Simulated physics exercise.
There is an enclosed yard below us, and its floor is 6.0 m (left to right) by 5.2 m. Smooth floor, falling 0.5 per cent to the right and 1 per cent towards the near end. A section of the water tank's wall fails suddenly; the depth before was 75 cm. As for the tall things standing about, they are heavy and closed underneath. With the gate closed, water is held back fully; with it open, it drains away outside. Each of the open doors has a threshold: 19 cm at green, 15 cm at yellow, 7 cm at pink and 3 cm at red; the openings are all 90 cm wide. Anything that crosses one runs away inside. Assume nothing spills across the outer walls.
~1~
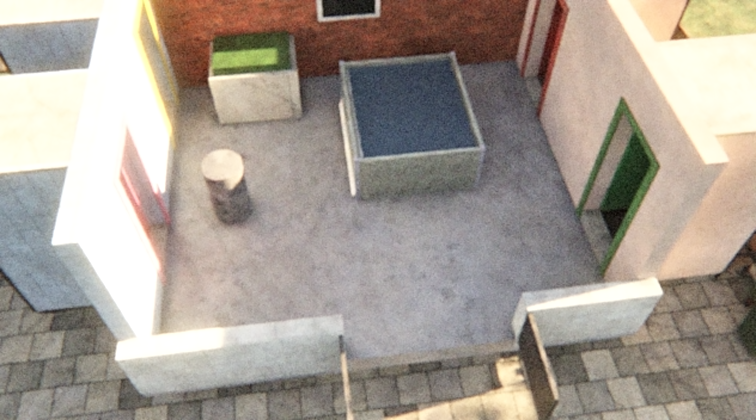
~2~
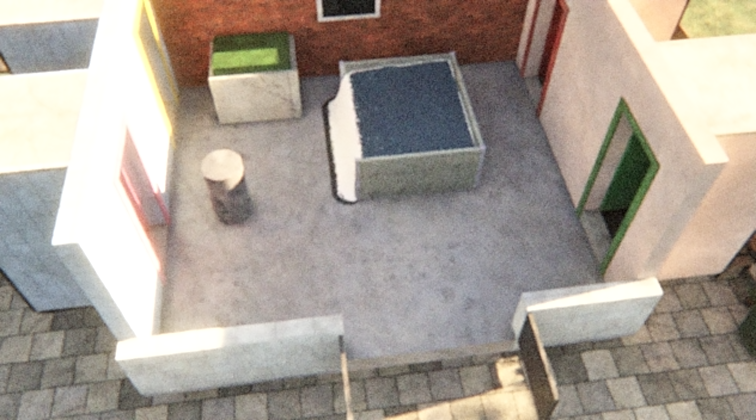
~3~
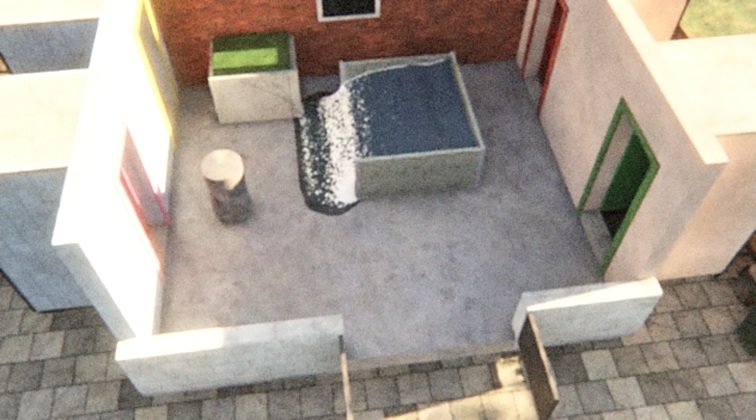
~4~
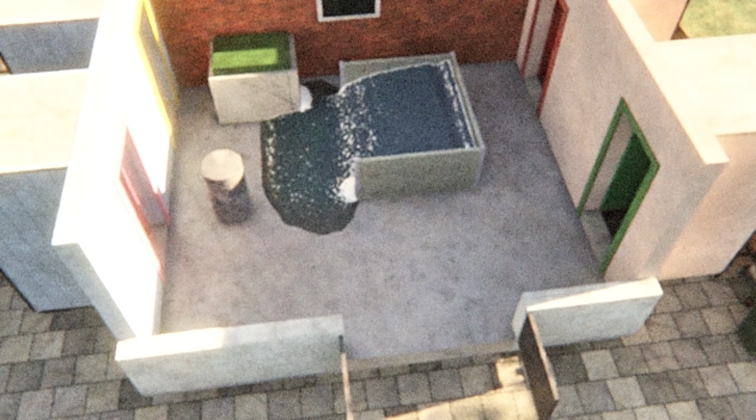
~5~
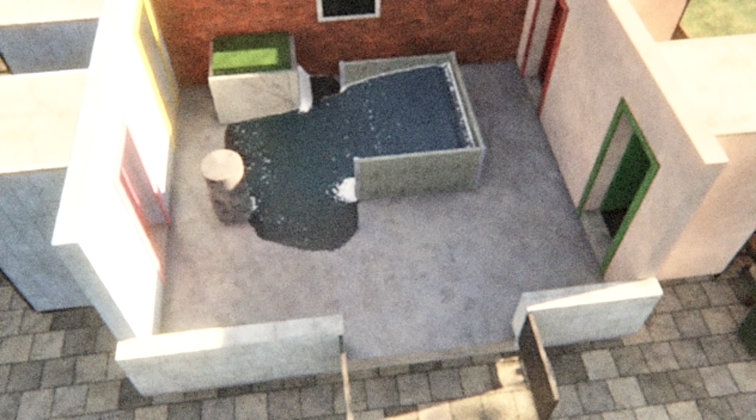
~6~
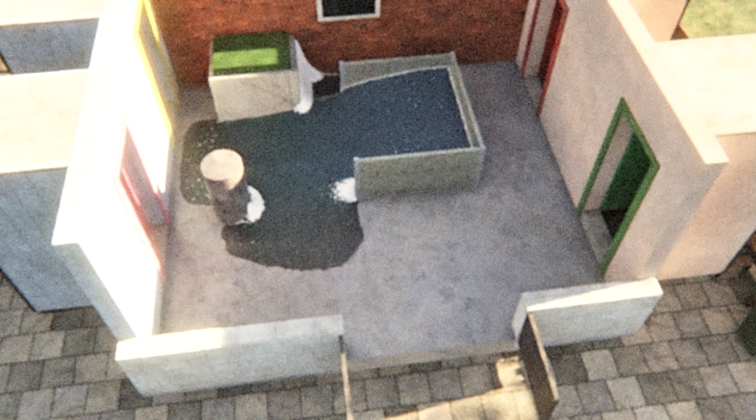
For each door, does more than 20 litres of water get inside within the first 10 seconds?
At the green door the limit will not be crossed. At the yellow door the limit will be crossed. At the pink door the limit will be crossed. At the red door the limit will be crossed.
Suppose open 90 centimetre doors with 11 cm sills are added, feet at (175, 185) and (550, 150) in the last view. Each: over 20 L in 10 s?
Check, in order - fail / pass.
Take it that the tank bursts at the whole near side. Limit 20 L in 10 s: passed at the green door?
Then the green door ends up within bounds.
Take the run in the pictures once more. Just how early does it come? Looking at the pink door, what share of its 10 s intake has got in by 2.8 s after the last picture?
Some 35 per cent by then.
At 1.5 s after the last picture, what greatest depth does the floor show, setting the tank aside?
I'd say near 43 centimetres.
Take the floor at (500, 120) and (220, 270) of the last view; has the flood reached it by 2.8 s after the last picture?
Untouched, soaked.
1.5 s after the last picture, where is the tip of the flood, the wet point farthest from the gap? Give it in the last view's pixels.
I'd mark it close to (158, 365).
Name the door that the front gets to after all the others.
Green.
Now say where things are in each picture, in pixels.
The water tank at (408, 107) is whole and still, 75 cm deep, in the first frame.
The front is at (339, 100), 1.1 m from the gap at (352, 134); 0.5 m2 of floor is under water; 75 cm left at the back of the water tank, in the second frame.
Water pours out at (352, 137) and has run 1.3 m, to (317, 97); typically 13 cm deep outside, 74 cm at the water tank's back, in the third frame.
Water pours out at (352, 138) and has run 1.7 m, to (290, 220); typically 13 cm deep outside, 67 cm at the water tank's back, in the fourth frame.
The front is at (265, 233), 2.1 m from the gap at (352, 139); 4.8 m2 of floor is under water; 63 cm left at the back of the water tank, in the fifth frame.
Water pours out at (352, 139) and has run 2.6 m, to (187, 192); typically 10 cm deep outside, 62 cm at the water tank's back, in the sixth frame.
Then, 0.7 s after the last picture water covers 40 % of the floor and is deepest (50 cm) near (184, 178); green door not reached, yellow door 30 cm at the sill, 40 L in, pink door 9 cm at the sill, 0 L in, red door not reached.
Then, 1.5 s after the last picture water covers 50 % of the floor and is deepest (43 cm) near (173, 363); green door not reached, yellow door 29 cm at the sill, 120 L in, pink door 13 cm at the sill, 3 L in, red door 2 cm at the sill, 0 L in.
Then, 2.8 s after the last picture water covers 65 % of the floor and is deepest (28 cm) near (179, 99); green door not reached, yellow door 20 cm at the sill, 186 L in, pink door 11 cm at the sill, 19 L in, red door 9 cm at the sill, 28 L in.
Then, 5.3 s after the last picture water covers 95 % of the floor and is deepest (16 cm) near (158, 365); green door 14 cm at the sill, 0 L in, yellow door 10 cm at the sill, 198 L in, pink door 9 cm at the sill, 44 L in, red door 6 cm at the sill, 67 L in.
Then, 9.3 s after the last picture water covers 95 % of the floor and is deepest (13 cm) near (568, 195); green door 10 cm at the sill, 0 L in, yellow door 2 cm at the sill, 198 L in, pink door 6 cm at the sill, 56 L in, red door 6 cm at the sill, 88 L in.
